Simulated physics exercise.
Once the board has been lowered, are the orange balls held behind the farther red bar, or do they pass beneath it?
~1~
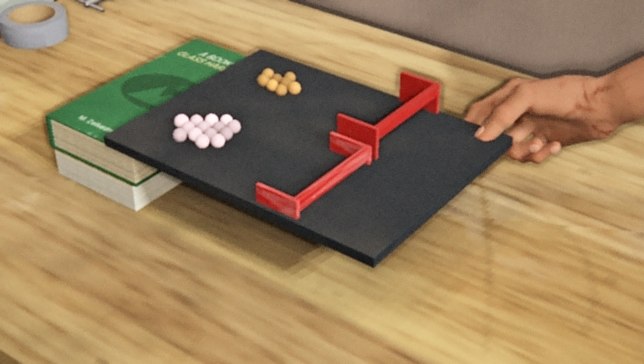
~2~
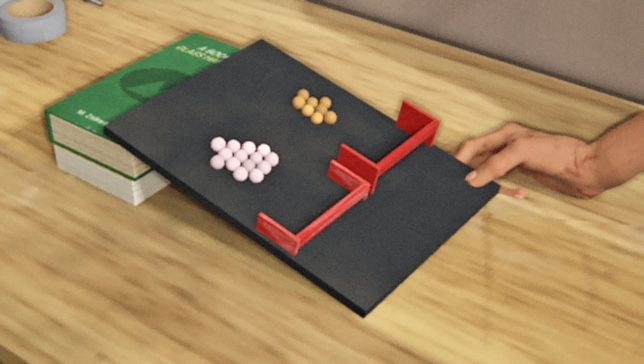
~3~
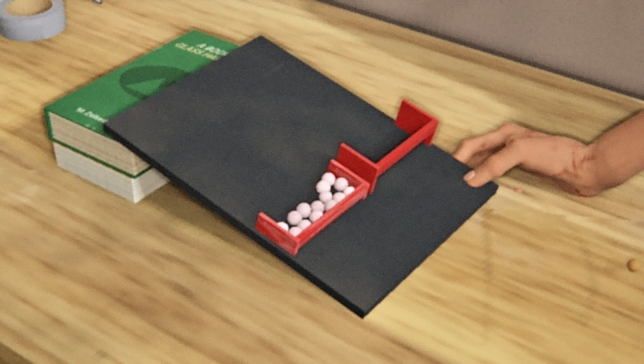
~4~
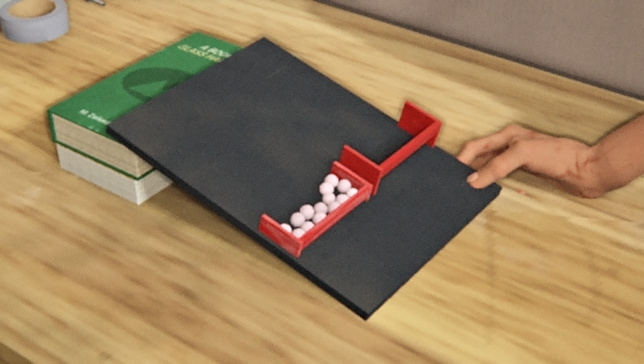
The orange balls pass beneath the farther bar and leave the board, while the pink ones are stopped by the nearer bar.
